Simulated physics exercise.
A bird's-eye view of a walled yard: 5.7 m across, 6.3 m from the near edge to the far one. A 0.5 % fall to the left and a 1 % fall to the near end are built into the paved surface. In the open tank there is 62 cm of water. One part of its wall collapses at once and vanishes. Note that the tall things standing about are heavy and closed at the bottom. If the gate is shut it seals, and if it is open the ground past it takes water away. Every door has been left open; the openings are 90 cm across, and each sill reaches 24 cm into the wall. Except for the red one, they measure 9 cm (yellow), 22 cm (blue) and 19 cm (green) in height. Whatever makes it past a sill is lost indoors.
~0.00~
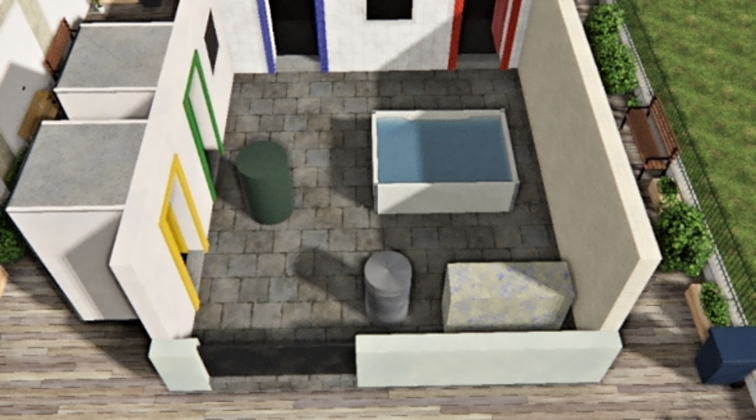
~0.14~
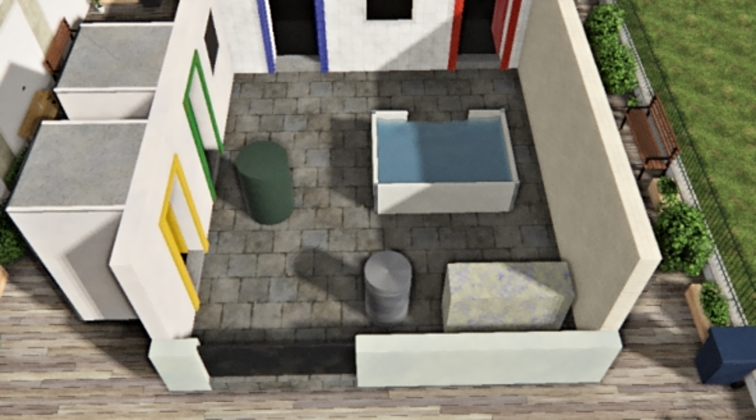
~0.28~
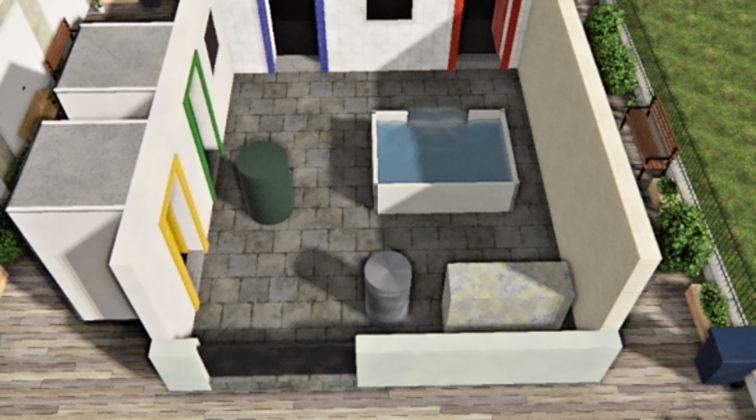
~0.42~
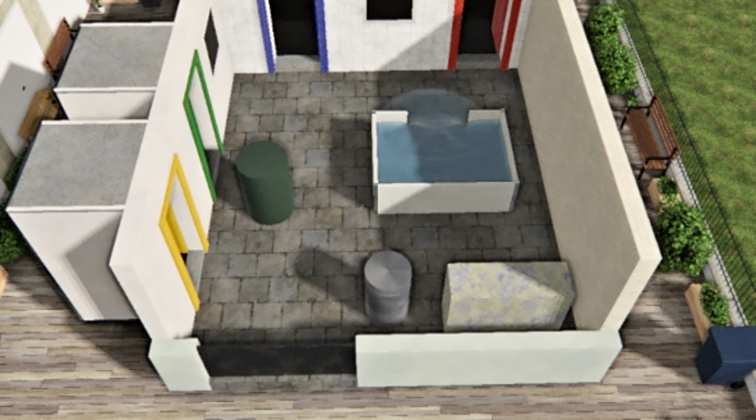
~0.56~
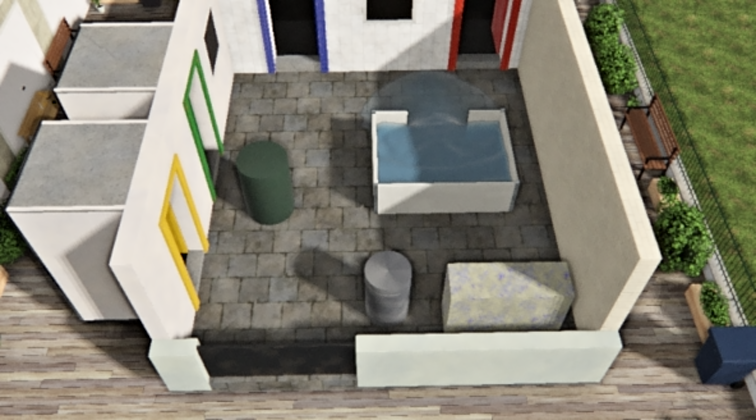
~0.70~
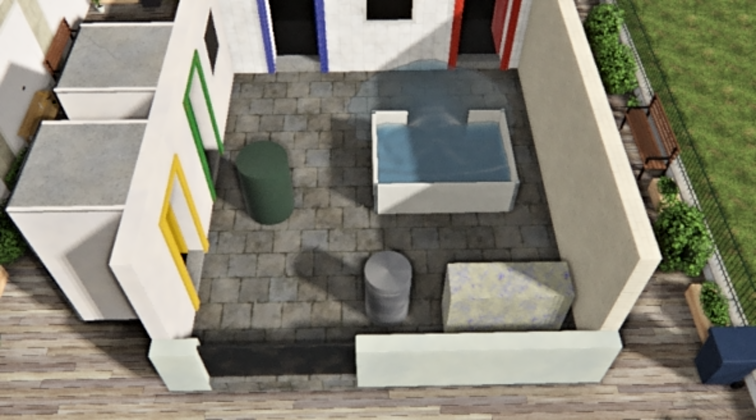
To begin with, still water fills an open white tank in a walled, paved yard with a green cylinder and a grey drum nearby. Then a section of the tank's far wall vanishes, and water pours through the gap, spreading in a widening sheet across the paving toward the back wall.
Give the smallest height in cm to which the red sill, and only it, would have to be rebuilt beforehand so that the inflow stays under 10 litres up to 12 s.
Roughly 25 cm.
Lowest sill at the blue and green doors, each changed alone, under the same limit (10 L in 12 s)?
About 6.0 cm at blue and 8.5 cm at green.
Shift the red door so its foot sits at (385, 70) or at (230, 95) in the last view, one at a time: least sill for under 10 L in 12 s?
You'd want roughly 26 cm there first, then roughly 19 cm.
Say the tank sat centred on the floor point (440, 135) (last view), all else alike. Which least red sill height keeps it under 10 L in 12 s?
I'd put it at close to 30 cm.
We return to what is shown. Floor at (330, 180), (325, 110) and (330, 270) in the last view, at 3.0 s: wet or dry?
In the order asked: Untouched, soaked, untouched.
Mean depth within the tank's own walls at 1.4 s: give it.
Close to 41 cm deep on average.
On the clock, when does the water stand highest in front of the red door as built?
The level tops out near 1.6 seconds.
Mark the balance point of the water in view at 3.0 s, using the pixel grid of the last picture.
Approximately (416, 133).
After 1.4 s water covers 20 % of the floor, deepest (38 cm) near (514, 74); 27 cm at the red door, 5 litres in over its 18 cm sill.
After 3.0 s water covers 35 % of the floor, deepest (26 cm) near (515, 80); 23 cm at the red door, 43 litres in over its 18 cm sill.
After 12.0 s water covers 95 % of the floor, deepest (15 cm) near (187, 367); 5 cm at the red door, 51 litres in over its 18 cm sill.
At the red door as built, the water arrived by 0.8 s and peaked near 27 cm at 1.6 s.
Run again over the same 12 s with other heights there, 34 litres in over 20 cm, 5 litres over 27 cm. The limit of 10 litres is kept from about 25 cm up.
